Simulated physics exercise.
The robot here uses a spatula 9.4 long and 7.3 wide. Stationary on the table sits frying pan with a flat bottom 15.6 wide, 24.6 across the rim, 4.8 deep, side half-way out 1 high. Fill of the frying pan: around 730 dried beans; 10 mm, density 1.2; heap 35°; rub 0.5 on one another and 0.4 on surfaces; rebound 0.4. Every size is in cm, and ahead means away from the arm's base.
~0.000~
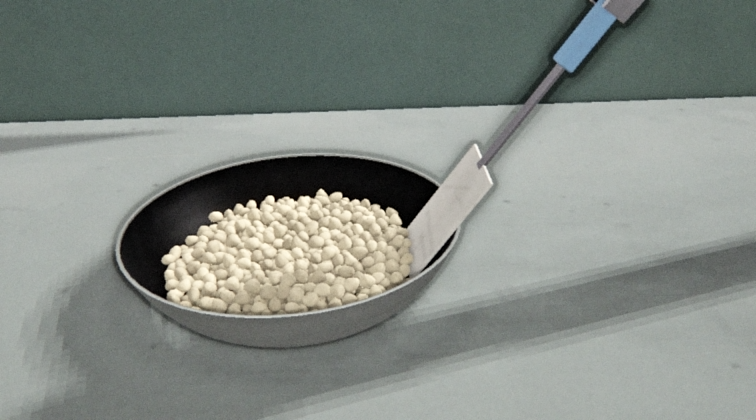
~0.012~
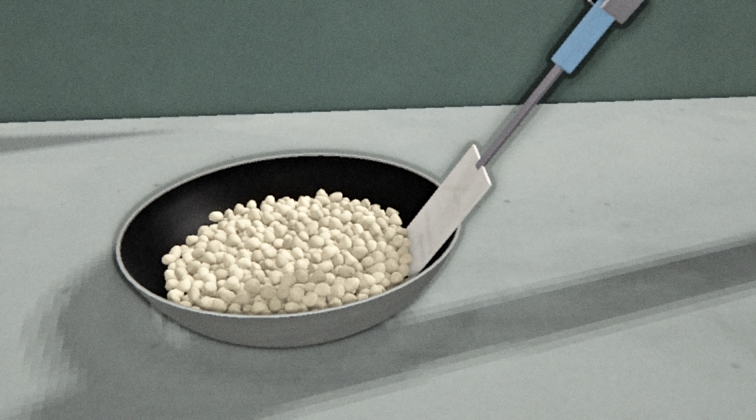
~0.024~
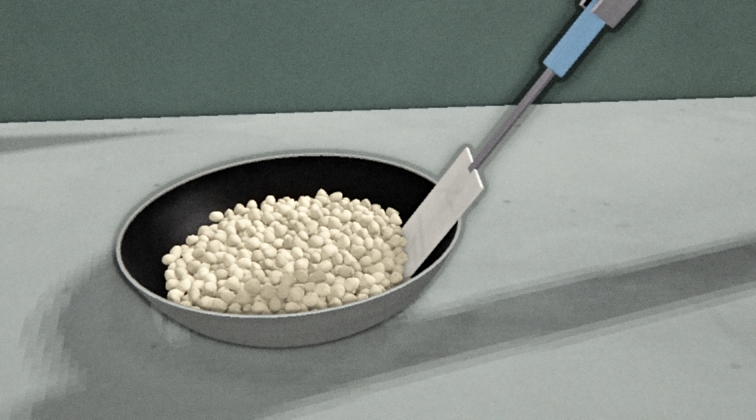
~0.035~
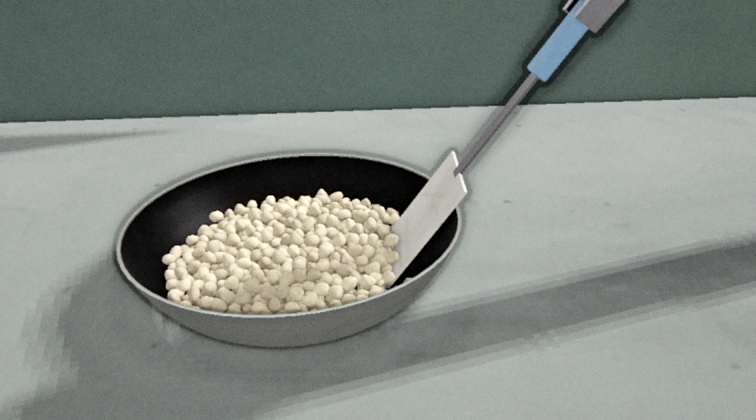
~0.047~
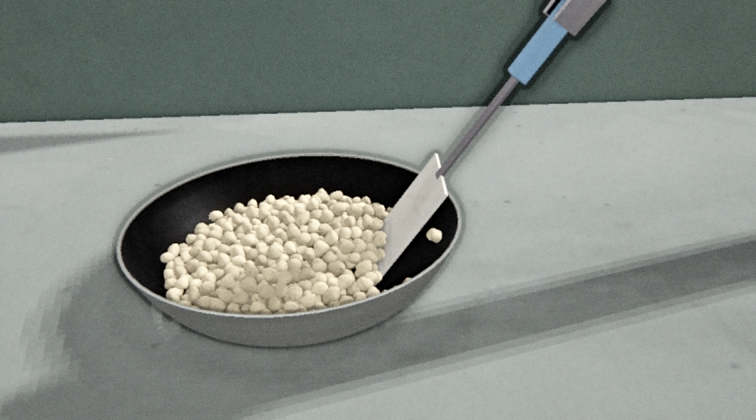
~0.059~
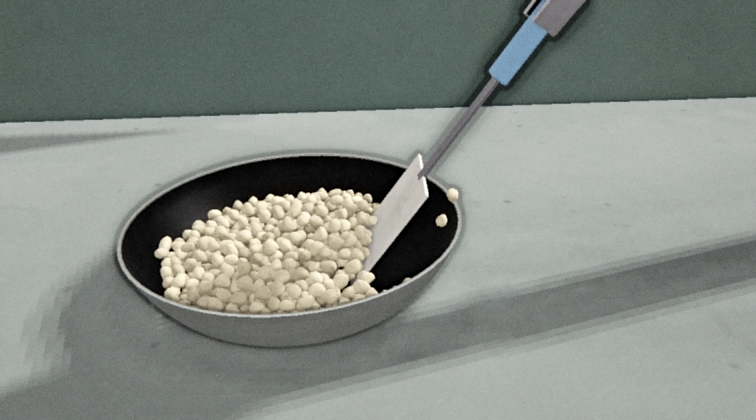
Spatula on a robot arm sliding left into a pan of pale dried beans, nudging the heap as a few beans scatter behind it.
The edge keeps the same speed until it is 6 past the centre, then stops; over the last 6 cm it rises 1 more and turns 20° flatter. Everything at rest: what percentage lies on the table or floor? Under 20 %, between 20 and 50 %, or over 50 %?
Under 20 %.
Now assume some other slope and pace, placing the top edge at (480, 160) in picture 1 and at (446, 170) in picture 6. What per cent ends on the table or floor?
5 per cent.
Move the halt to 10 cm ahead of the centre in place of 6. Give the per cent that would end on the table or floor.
Close to 35 per cent would end on the table or floor.
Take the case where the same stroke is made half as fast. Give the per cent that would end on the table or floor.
It would be near 5 per cent.
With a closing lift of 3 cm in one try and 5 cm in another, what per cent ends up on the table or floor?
10 and 15 per cent.
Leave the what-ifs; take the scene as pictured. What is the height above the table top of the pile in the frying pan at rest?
About 6.0 cm above the table.
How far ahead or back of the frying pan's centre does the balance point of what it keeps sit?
Ahead of centre, roughly 4.0 centimetres.
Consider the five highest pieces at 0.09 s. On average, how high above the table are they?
Around 8 cm above the table.
By 0.09 s, sloping 54°, highest piece 14 above the table; 726 in the frying pan, 1 on the blade or in flight.
By 0.12 s, sloping 47°, highest piece 21 above the table; 725 in the frying pan, 2 on the blade or in flight.
By 0.33 s, sloping 34°, highest piece 45 above the table; 699 in the frying pan, 24 on the table or floor, 4 on the blade or in flight.
By 1.38 s, sloping 34°, highest piece 6 above the table; 698 in the frying pan, 29 on the table or floor.
Final count, 698 in the frying pan, 29 on the table or floor. That is 4 % on the table or floor.
